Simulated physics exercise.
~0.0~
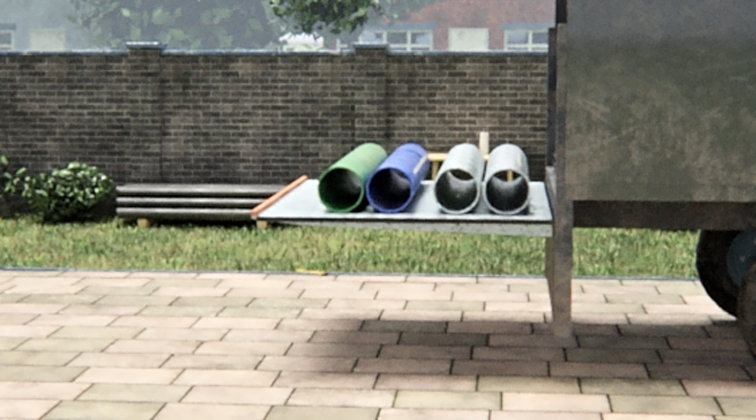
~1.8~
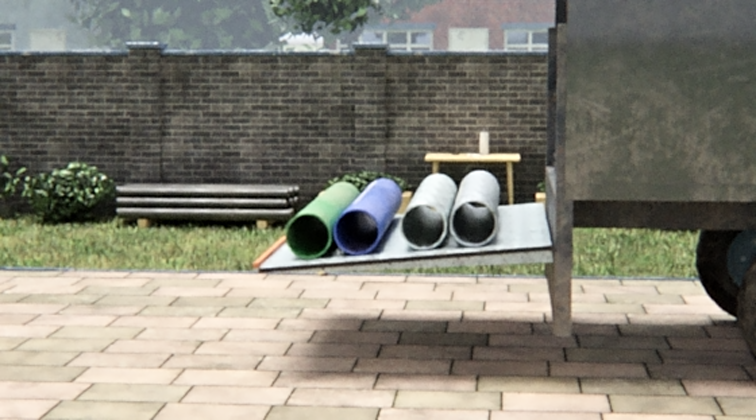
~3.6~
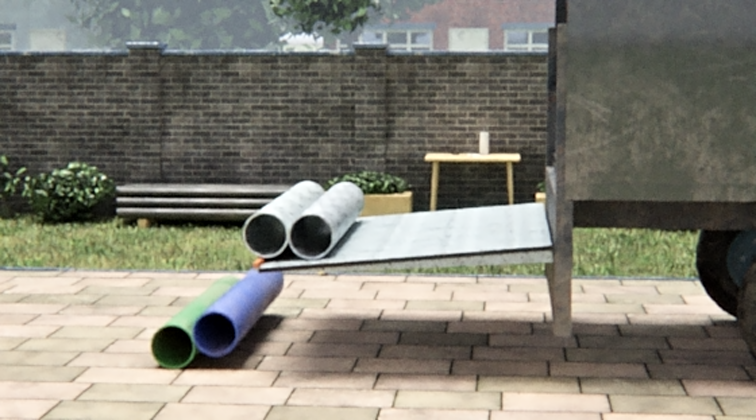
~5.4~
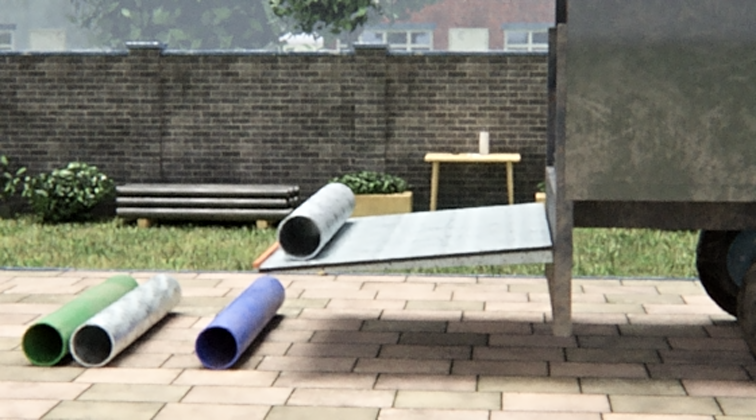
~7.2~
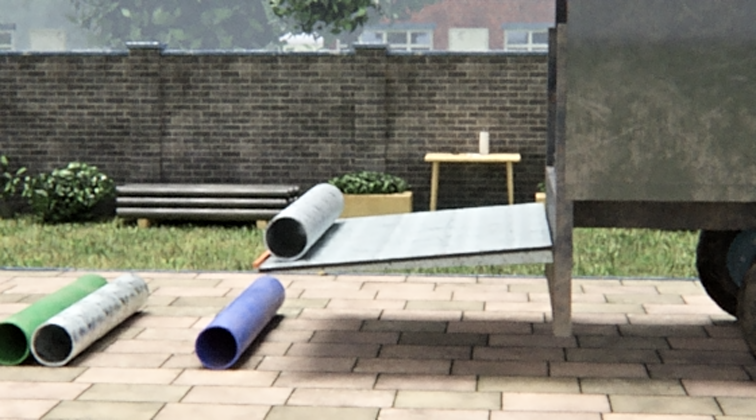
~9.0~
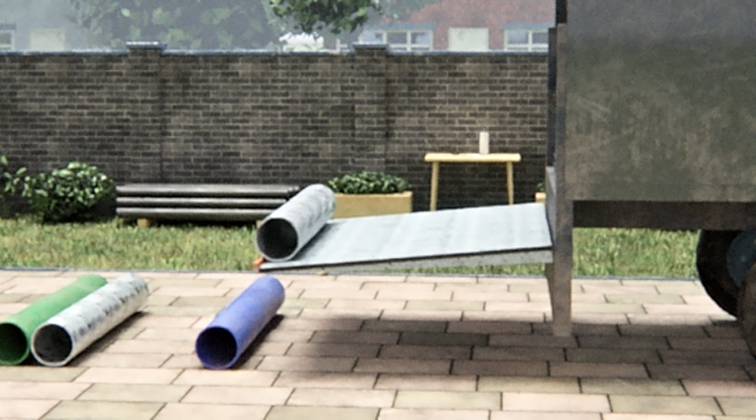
Four pipes rolling left down a tilting tail-lift, green, blue and one grey dropping onto paving, the last grey staying at the edge.
